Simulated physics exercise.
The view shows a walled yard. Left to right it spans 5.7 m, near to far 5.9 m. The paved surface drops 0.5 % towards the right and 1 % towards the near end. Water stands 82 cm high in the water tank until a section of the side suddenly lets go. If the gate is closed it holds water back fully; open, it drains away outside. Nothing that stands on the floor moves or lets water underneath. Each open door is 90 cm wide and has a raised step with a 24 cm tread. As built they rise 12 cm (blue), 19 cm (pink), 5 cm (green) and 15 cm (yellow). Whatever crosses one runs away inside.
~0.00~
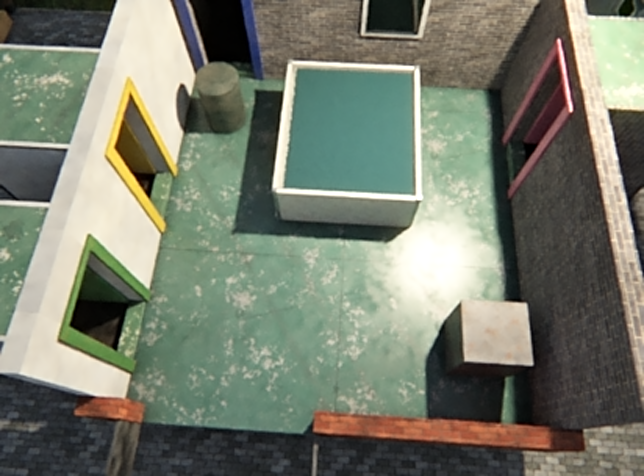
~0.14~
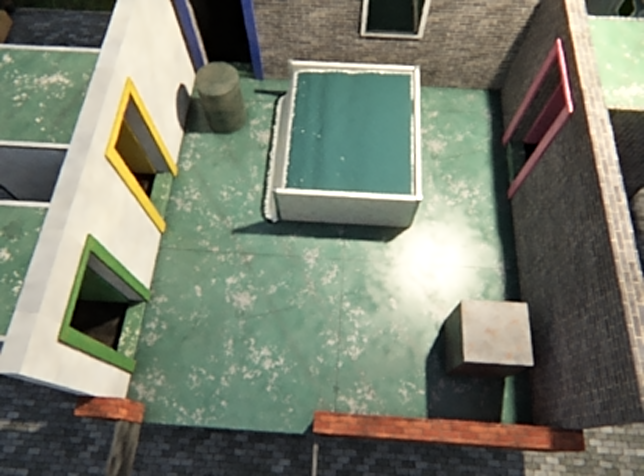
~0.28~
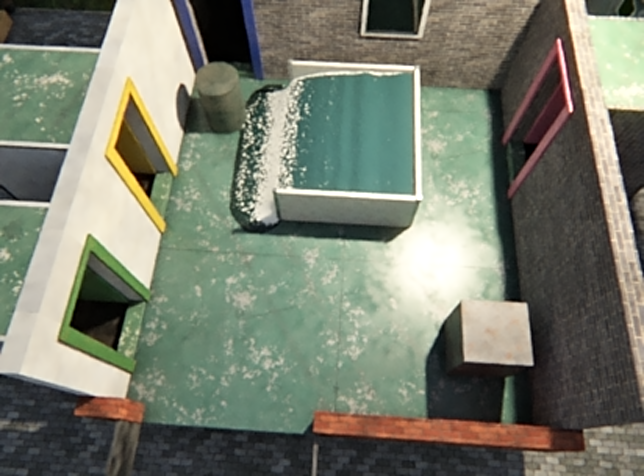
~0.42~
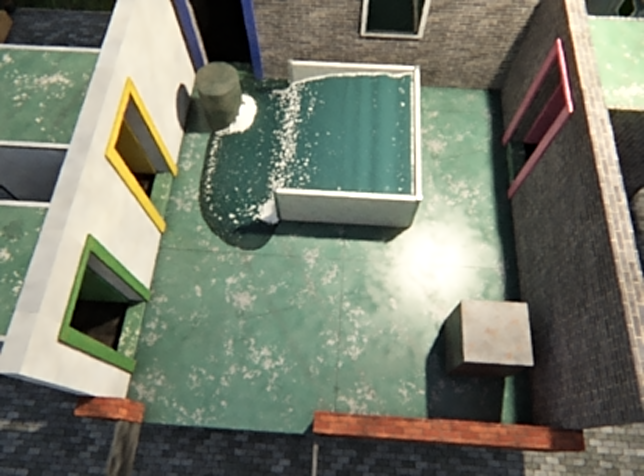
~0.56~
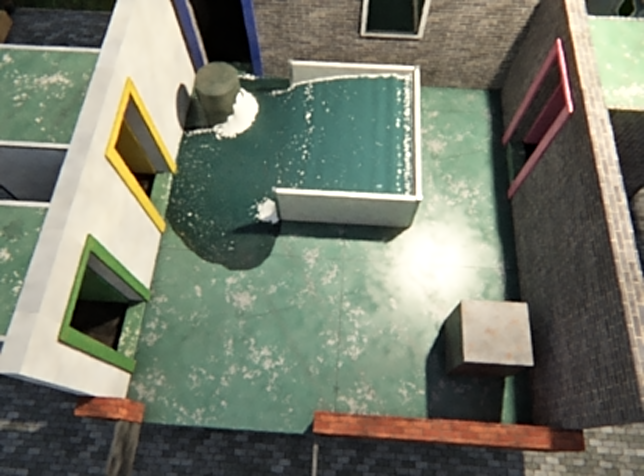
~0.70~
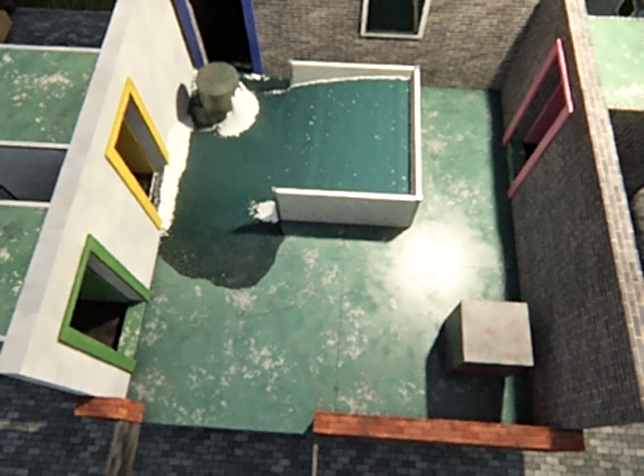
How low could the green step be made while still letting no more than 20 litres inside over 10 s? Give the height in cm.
It would have to be roughly 7.5 cm high.
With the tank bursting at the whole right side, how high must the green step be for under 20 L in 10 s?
About 15 cm.
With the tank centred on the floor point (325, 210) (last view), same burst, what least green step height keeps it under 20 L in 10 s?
About 17 cm.
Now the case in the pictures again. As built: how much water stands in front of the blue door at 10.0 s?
Roughly 9.5 cm deep.
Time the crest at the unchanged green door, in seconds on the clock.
Around 1.8 s.
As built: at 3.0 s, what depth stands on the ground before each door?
Depths in cm: Blue 28, pink 0, green 10, yellow 28.
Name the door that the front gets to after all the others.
The pink one.
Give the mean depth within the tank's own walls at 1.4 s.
Some 39 cm.
After 1.4 s water covers 30 % of the floor, deepest (56 cm) near (188, 162); 8 cm at the green door, 0 litres in over its 5 cm step.
After 3.0 s water covers 50 % of the floor, deepest (36 cm) near (195, 80); 10 cm at the green door, 22 litres in over its 5 cm step.
After 10.0 s water covers 85 % of the floor, deepest (11 cm) near (188, 111); 5 cm at the green door, 47 litres in over its 5 cm step.
At the green door as built, the water arrived by 1.2 s and peaked near 13 cm at 1.8 s.
Run again over the same 10 s with other heights there, 30 litres in over 6.5 cm, 15 litres over 8.5 cm. The limit of 20 litres is kept from about 7.5 cm up.
